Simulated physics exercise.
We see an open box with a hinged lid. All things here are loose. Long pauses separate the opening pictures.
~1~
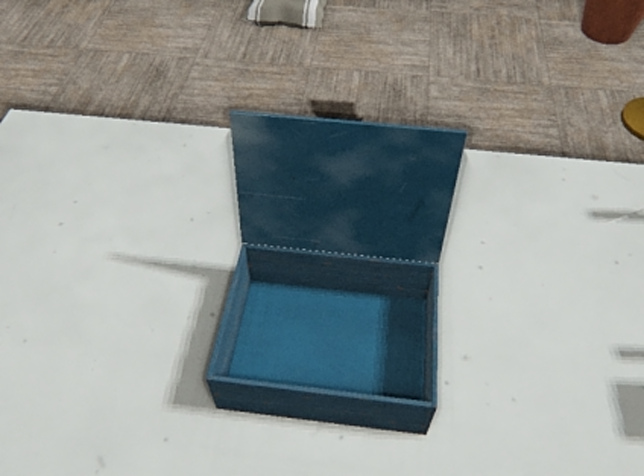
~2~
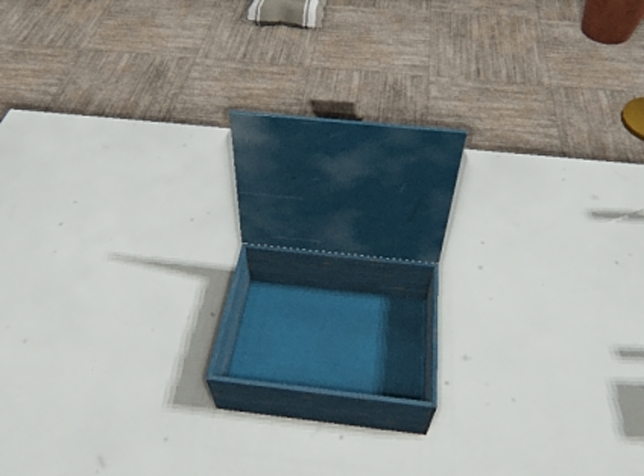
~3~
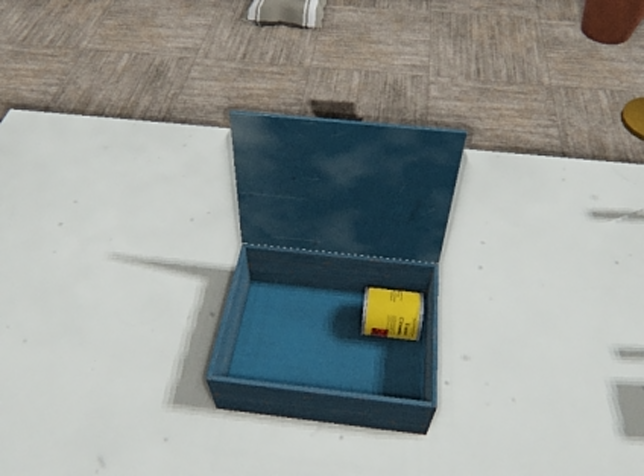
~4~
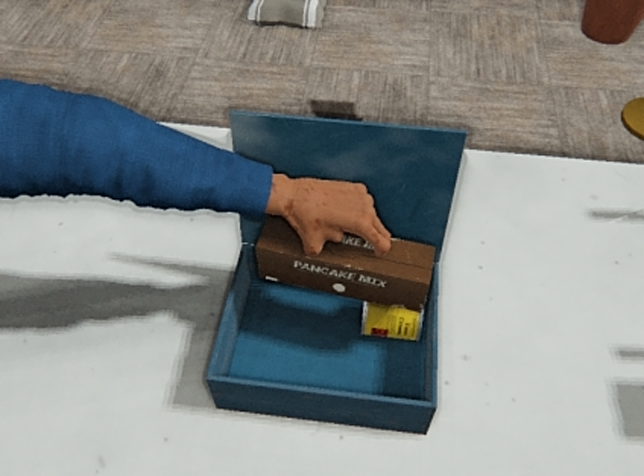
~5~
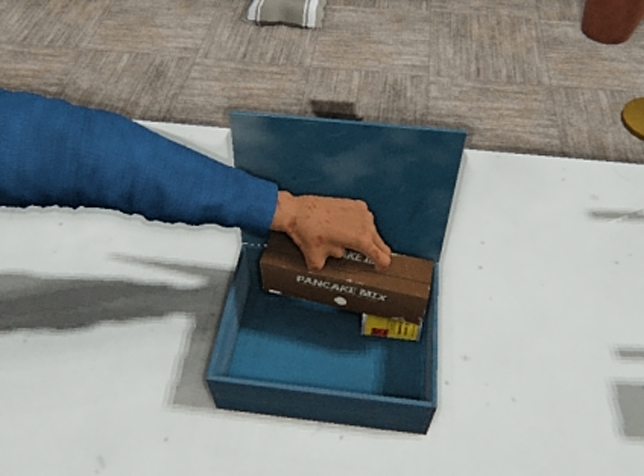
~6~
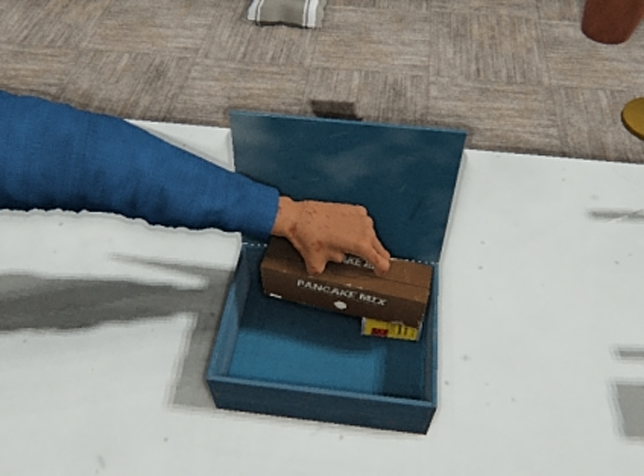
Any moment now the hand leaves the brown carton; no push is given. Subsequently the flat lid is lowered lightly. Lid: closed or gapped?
Ah, the box is closed after all.
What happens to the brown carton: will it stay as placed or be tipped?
As it turns out, it changes its angle.
Then, 0.70 s on from there, brown carton on its side near (327, 353).
Then, 1.40 s on from there, lid 76° above the rim; brown carton on its side near (324, 358).
Then, 1.70 s on from there, lid 43° above the rim; brown carton on its side near (324, 358).
Then, 1.90 s on from there, lid 8° above the rim; brown carton on its side near (324, 358).
In the end, lid shut; toppled in the box, brown carton; yellow tin unmoved. At the end, from the last picture's camera, brown carton near (324, 358).
